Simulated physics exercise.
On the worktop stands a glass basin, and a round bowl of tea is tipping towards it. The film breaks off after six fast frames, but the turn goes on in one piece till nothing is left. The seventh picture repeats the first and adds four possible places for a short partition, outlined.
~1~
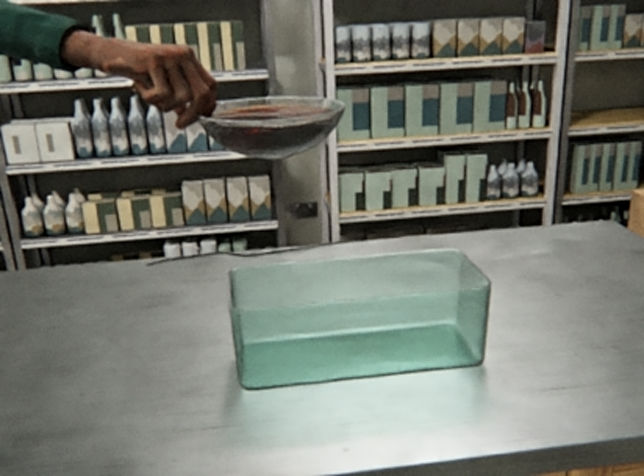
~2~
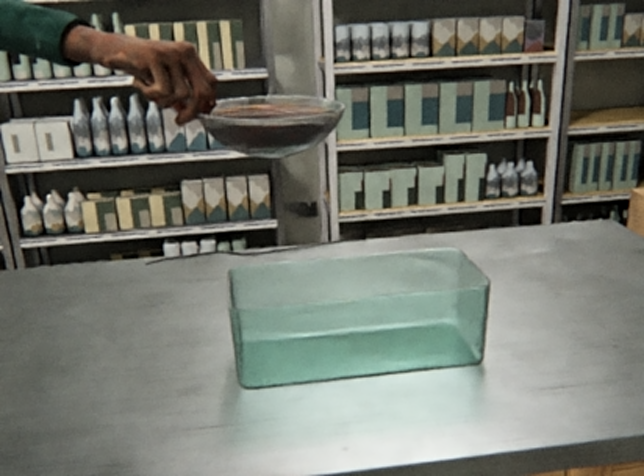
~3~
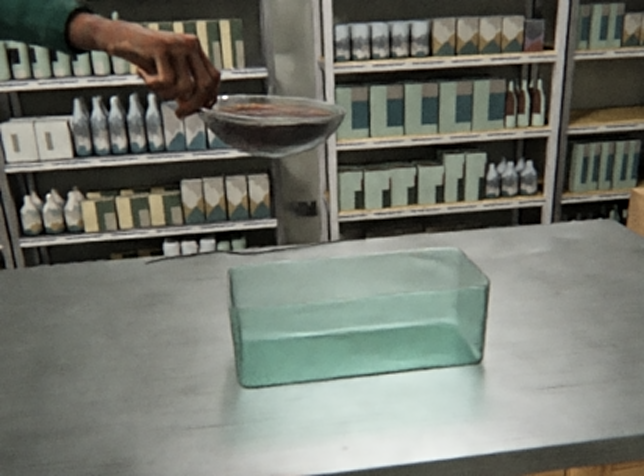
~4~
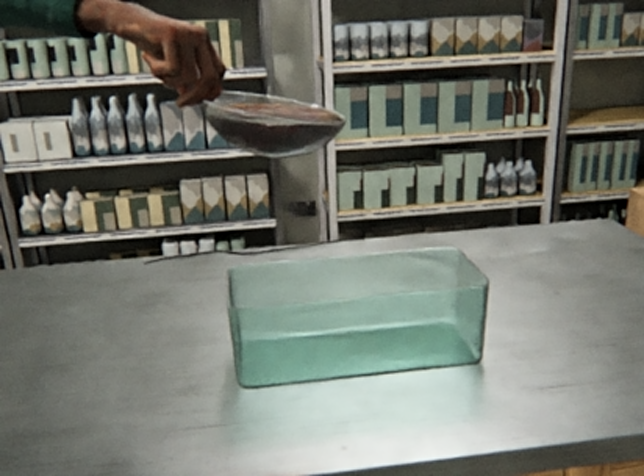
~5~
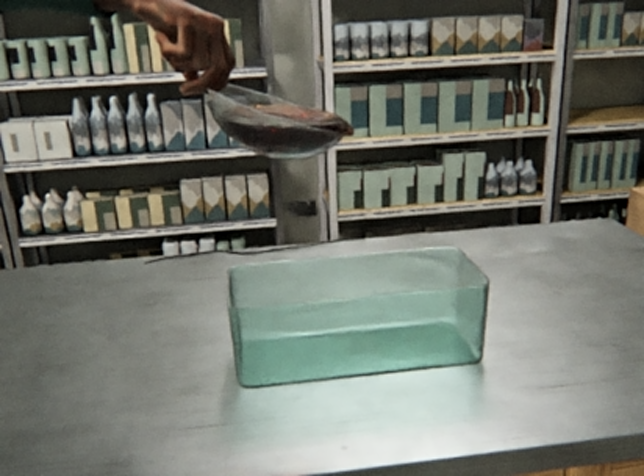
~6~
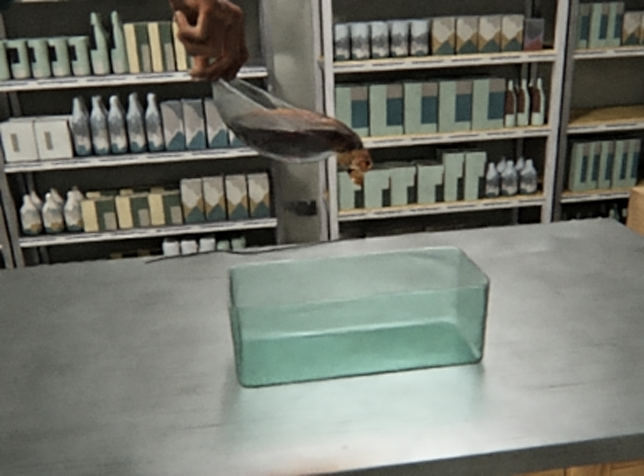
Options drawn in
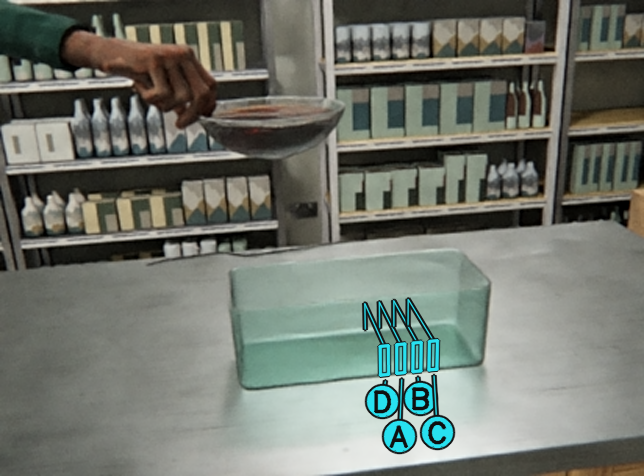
A hand tilts a round glass bowl until brown tea slips over its right lip.
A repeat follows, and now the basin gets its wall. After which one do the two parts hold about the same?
Best: B.
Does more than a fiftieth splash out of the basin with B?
Yes.
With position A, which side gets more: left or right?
More ends on the right.
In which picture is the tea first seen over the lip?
In picture 5.
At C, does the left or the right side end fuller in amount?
More ends on the left.
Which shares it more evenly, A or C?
It is A.
On the marked copy, A at (401, 379); B at (417, 377); C at (434, 375); D at (385, 381).
With A, about 31 % ends left of the wall and 64 % right of it; 6 % is lost outside.
With B, about 52 % ends left of the wall and 42 % right of it; 6 % is lost outside.
With C, about 73 % ends left of the wall and 19 % right of it; 7 % is lost outside.
With D, about 20 % ends left of the wall and 74 % right of it; 6 % is lost outside.
